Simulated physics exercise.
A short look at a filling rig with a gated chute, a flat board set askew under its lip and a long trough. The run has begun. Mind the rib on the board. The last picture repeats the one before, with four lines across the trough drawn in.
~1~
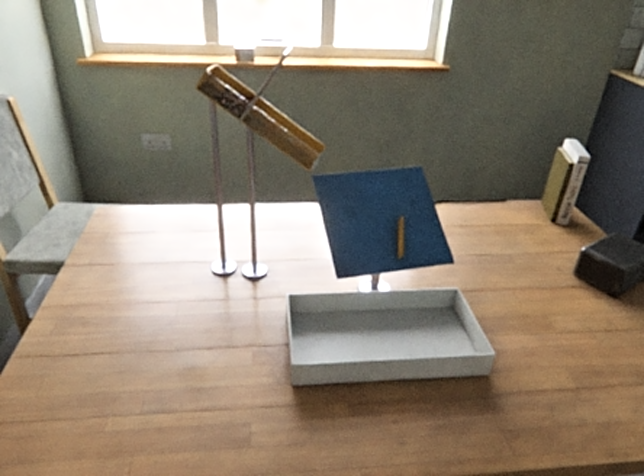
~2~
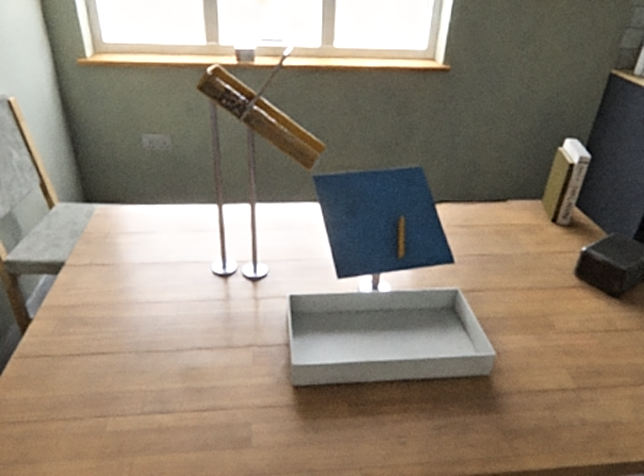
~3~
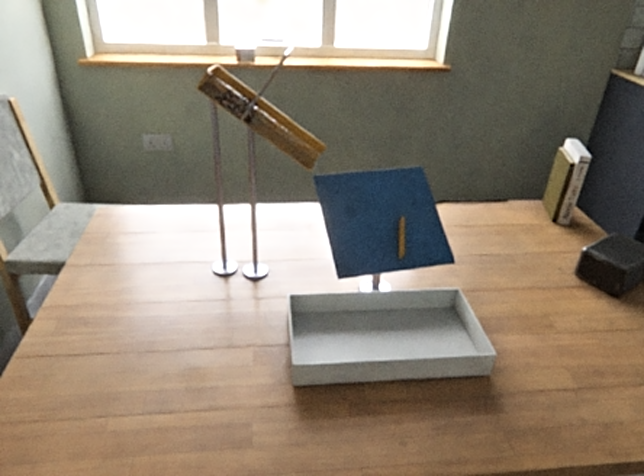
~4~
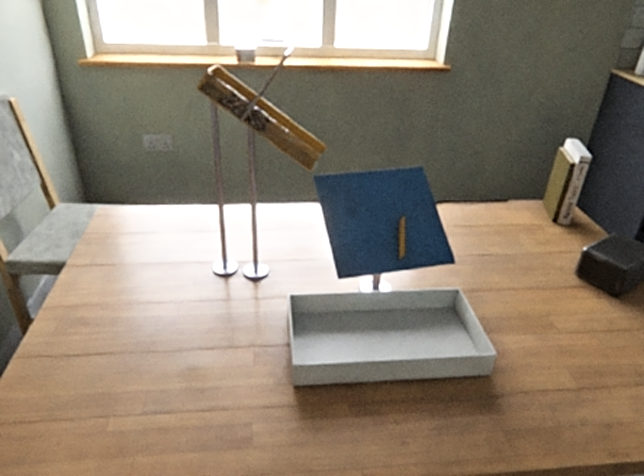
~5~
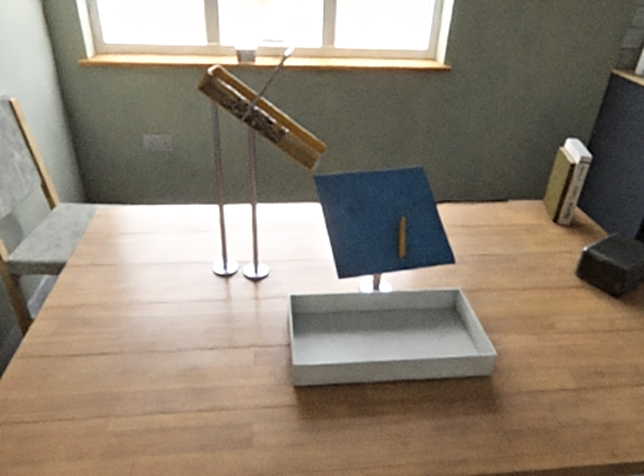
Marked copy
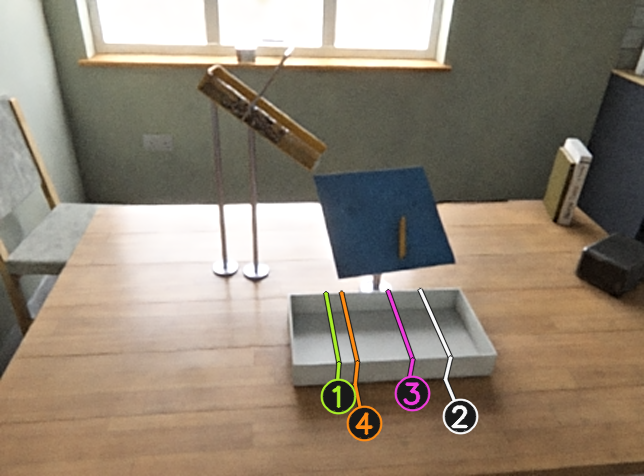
A table holds a blue board and empty tray as bits slide partway down a chute.
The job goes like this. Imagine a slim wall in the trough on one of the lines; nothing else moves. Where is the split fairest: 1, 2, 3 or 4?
Go for 3.
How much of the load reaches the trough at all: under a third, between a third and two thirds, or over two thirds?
It is over two thirds.
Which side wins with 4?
Right.
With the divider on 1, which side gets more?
Right.
On the marked copy, line 1 crosses the front rim at (338, 362); line 2 crosses the front rim at (450, 356); line 3 crosses the front rim at (412, 358); line 4 crosses the front rim at (357, 361).
Choosing 1, of what is caught, none on the left of the divider, all on the right.
Choosing 2, of what is caught, nearly all on the left of the divider, a stray few on the right.
Choosing 3, of what is caught, about half on the left of the divider, about half on the right.
Choosing 4, of what is caught, none on the left of the divider, all on the right.
